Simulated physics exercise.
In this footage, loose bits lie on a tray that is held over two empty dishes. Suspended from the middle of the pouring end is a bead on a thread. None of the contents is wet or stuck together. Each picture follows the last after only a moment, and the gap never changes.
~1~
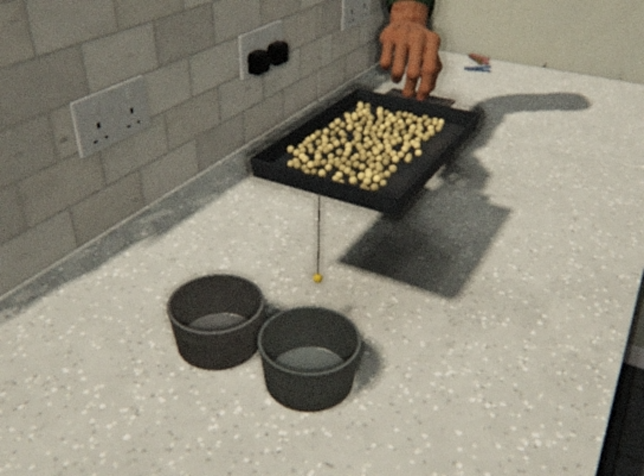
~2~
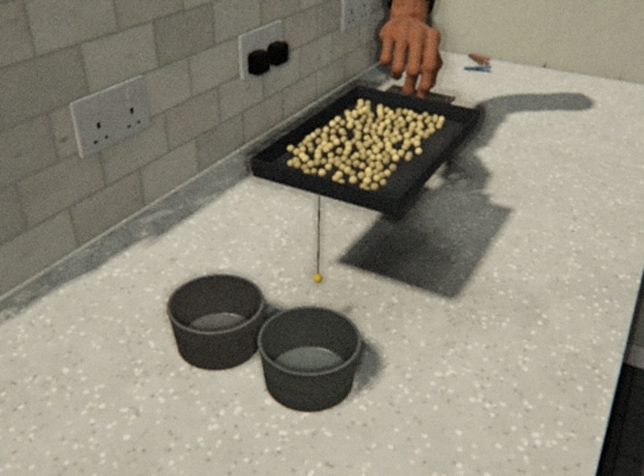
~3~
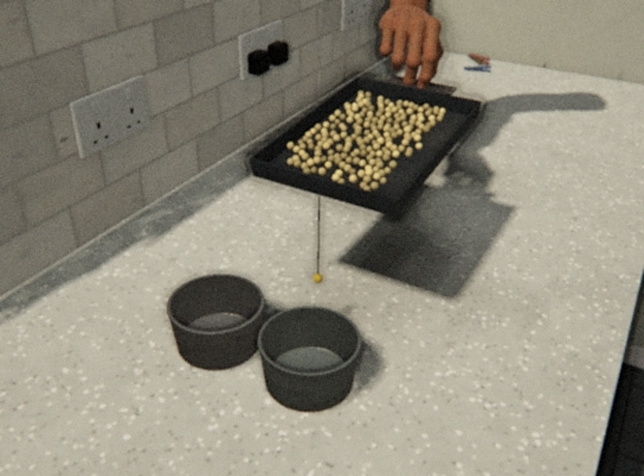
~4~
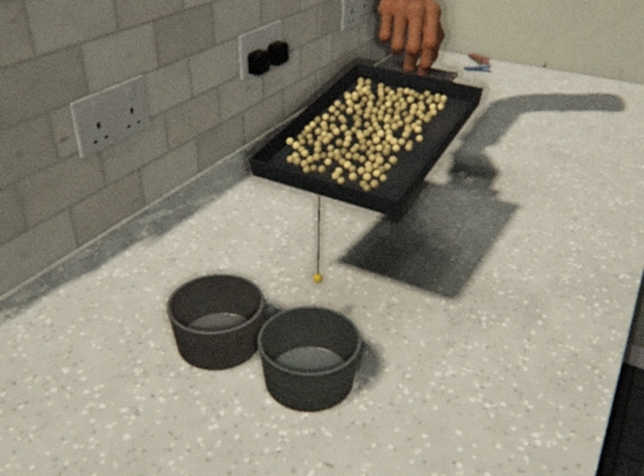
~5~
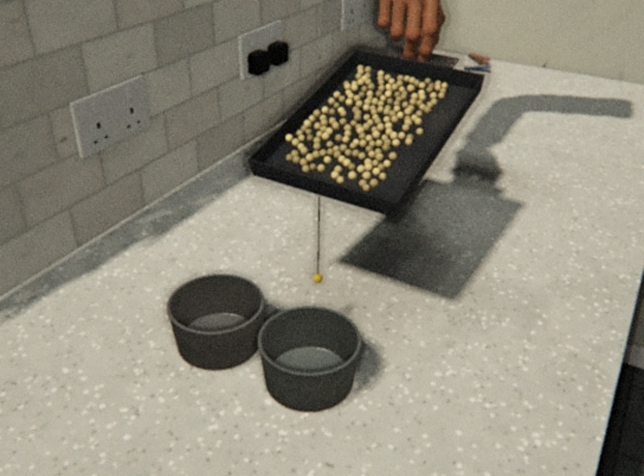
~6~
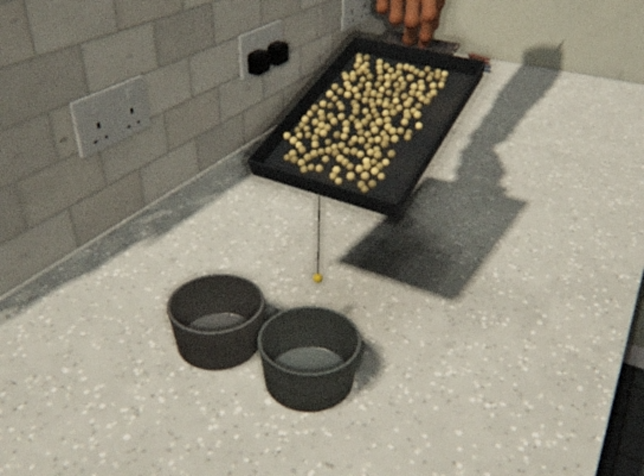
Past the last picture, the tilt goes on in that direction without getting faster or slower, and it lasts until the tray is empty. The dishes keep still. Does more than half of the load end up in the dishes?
Yes.
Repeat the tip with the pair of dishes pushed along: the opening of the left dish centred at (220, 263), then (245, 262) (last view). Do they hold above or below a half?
First try: Lower than half; second try: Lower than half.
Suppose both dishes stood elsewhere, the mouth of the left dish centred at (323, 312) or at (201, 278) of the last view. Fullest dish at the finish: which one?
First try: The left-side dish; second try: The right-side dish.
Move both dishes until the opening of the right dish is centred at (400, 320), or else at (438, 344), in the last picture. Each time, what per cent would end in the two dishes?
Trial 1 20%, trial 2 40%.
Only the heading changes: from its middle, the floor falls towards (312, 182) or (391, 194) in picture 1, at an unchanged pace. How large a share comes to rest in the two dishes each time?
It comes to about 70 per cent the first time and about 10 per cent the second.
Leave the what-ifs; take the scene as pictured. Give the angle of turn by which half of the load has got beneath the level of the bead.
Reading: Some 115°.
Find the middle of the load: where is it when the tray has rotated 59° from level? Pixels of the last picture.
Close to (330, 176).
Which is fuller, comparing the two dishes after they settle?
Winner, as observed: The right-positioned one.
Soon, tray tipped steeply; nearly all on the tray; a stray few in the right dish; a small part in the air.
A while on, tray tipped right over; nearly all on the tray; a stray few in the right dish; a stray few in the left dish; a stray few outside both; a stray few in the air.
Towards the end, tray tipped past a quarter turn; about two thirds in the right dish; a small part in the left dish; about a quarter outside both.
Finally, tray tipped past a quarter turn; about two thirds in the right dish; a small part in the left dish; about a quarter outside both.
